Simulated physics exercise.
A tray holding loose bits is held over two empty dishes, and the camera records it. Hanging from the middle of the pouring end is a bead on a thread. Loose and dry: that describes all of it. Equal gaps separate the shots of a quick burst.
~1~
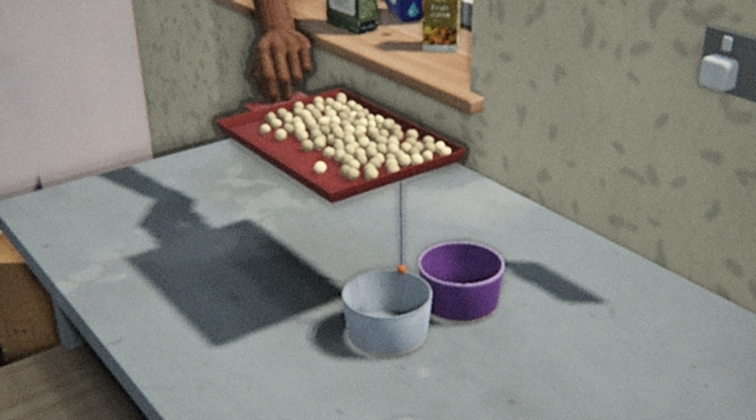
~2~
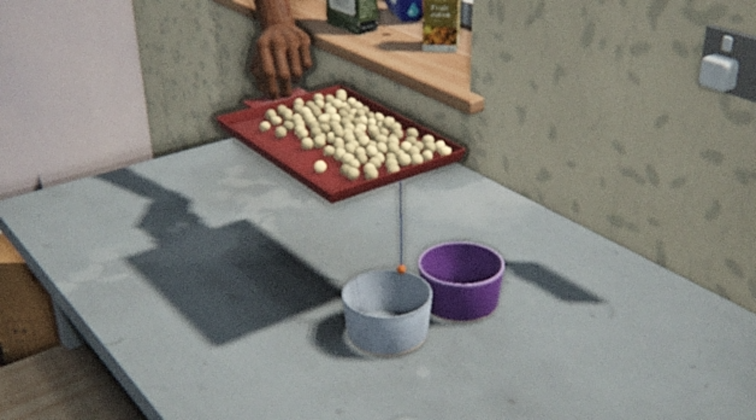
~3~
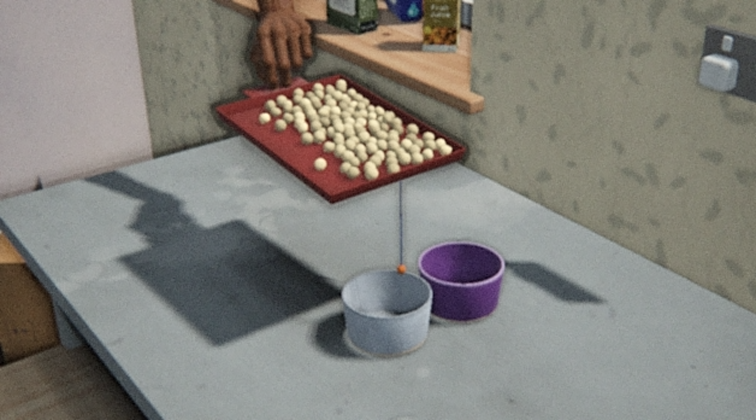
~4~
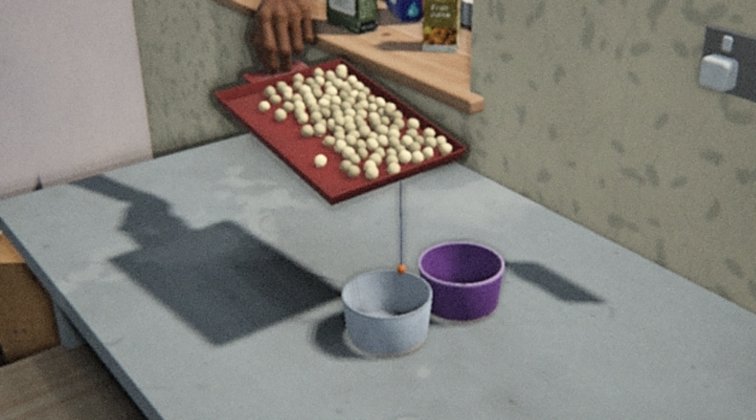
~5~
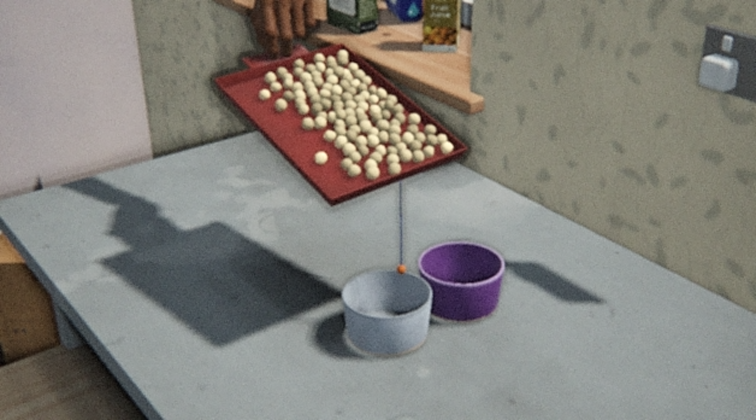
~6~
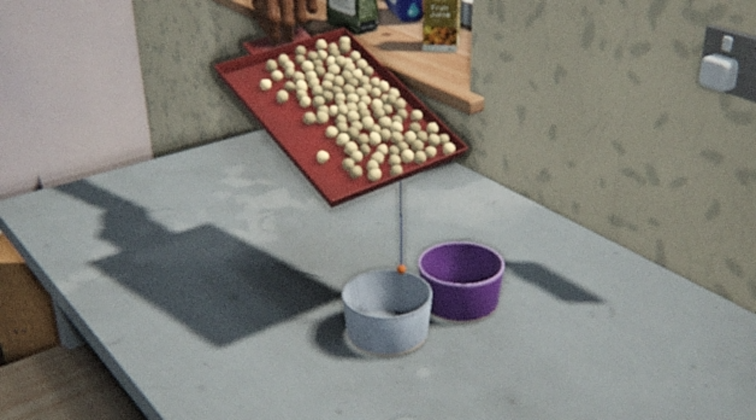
A hand held a red tray of macadamia nuts above a pale dish and a purple one on a table, then gradually raised the back of the tray, tilting it toward its front left corner.
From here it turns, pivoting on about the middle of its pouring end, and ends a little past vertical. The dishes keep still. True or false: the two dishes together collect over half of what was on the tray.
False, they collect less than half.
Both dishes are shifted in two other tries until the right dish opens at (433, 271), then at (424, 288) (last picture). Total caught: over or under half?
In order, they'd catch a minor share, and next a major share.
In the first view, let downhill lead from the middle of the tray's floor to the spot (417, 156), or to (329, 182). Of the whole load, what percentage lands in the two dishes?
In turn some 80 and 30 per cent.
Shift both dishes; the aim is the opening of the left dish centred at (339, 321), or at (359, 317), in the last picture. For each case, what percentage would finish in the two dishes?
In the first position around 50 percent, in the second around 70 percent.
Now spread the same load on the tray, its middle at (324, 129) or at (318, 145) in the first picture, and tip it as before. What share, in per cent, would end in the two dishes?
Estimate: 30 % first, 20 % second.
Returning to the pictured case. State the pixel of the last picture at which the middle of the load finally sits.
Somewhere around (412, 360) in the last picture.
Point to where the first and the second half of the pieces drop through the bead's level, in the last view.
The leading part at (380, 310), the rest of it at (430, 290).
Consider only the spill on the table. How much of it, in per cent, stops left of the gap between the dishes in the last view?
It comes to 50 per cent or so.
Just after the last frame, tray tipped steeply; almost all on the tray; just a few outside both; about a tenth in the air.
A moment on, tray tipped past a quarter turn; roughly two thirds on the tray; just a few in the left dish; about a tenth outside both; roughly a quarter in the air.
Further on, tray tipped past a quarter turn; roughly a quarter in the left dish; just a few in the right dish; the larger part outside both.
When it is over, tray tipped past a quarter turn; roughly a quarter in the left dish; just a few in the right dish; the larger part outside both.
